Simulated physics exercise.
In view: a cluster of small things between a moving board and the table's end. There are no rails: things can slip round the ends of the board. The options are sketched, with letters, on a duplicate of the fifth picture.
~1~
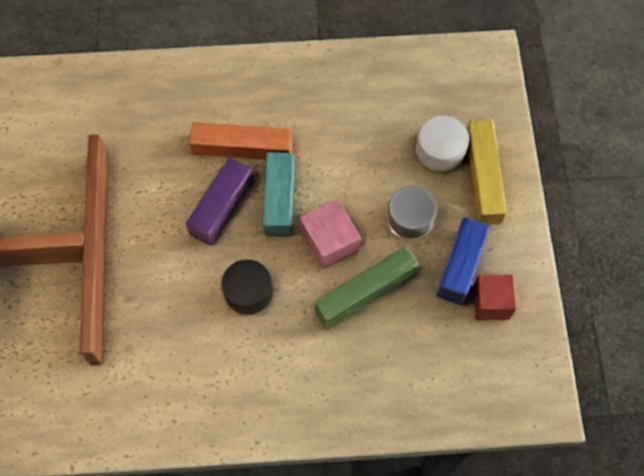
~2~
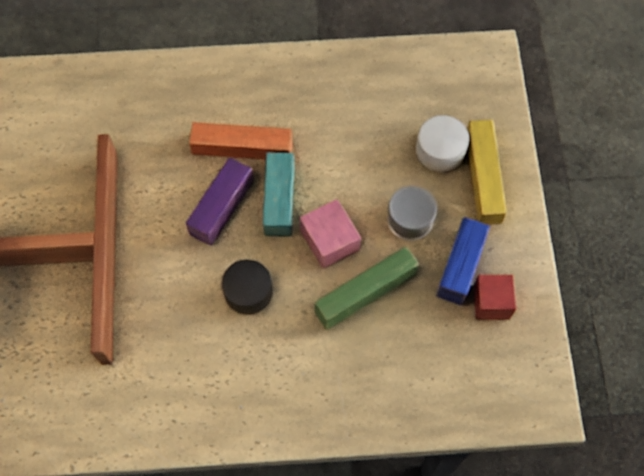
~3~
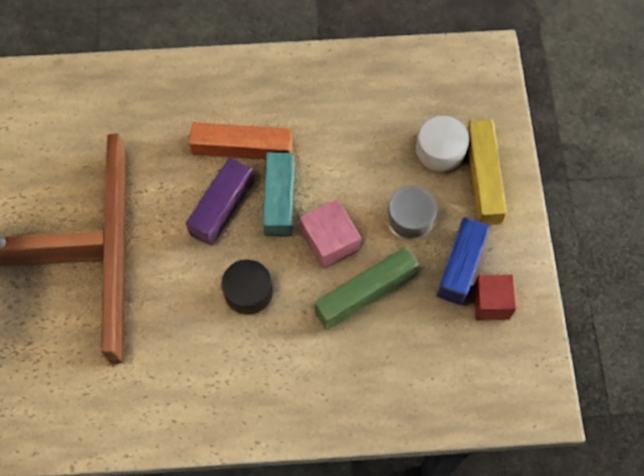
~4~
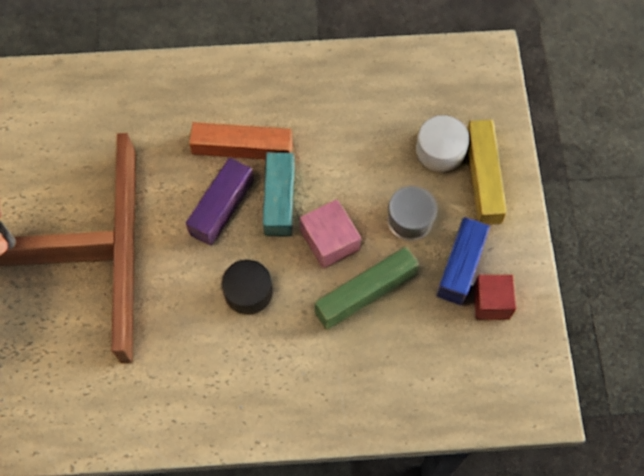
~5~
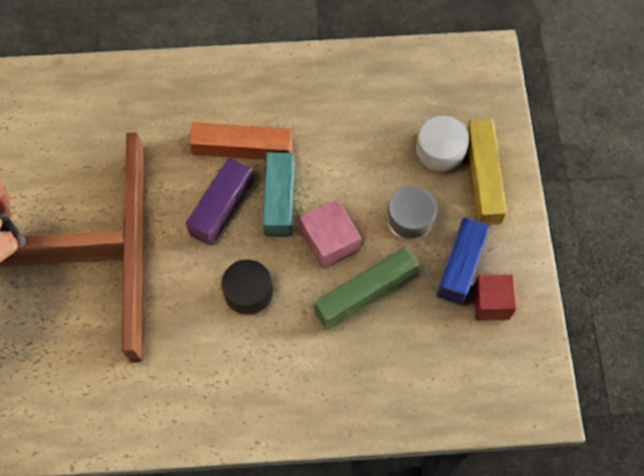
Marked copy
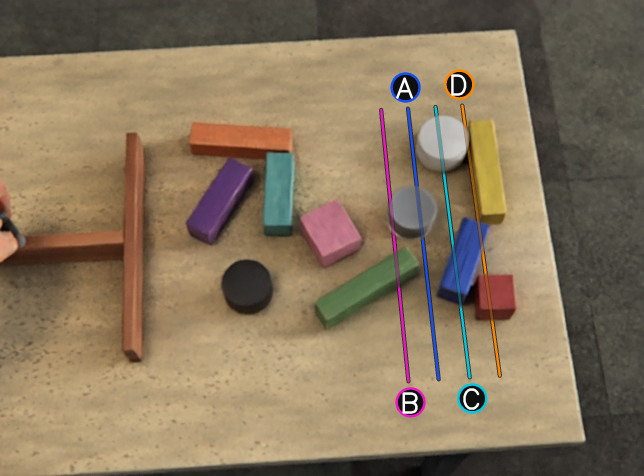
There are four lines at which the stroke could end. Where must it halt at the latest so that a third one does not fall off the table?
C is the last line within the limit.
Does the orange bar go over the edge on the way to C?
No.
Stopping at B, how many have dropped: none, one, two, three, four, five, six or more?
The count is none.
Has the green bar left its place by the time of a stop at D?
By then, yes.
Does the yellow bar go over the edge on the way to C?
Yes.
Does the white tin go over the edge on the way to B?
No.
On the marked copy, A at (422, 236); B at (394, 238); C at (452, 234); D at (480, 232).
Taking C. A third of the way, board (246, 229); orange bar (301, 132); black tin (282, 285).
Two thirds of the way, board (362, 222); red block (509, 300); blue stick (480, 261).
When it is over, board (451, 217); yellow bar over the edge; red block over the edge; two fallen.
As for the rest, A is within the limit but short; B is within the limit but short; D drops five.
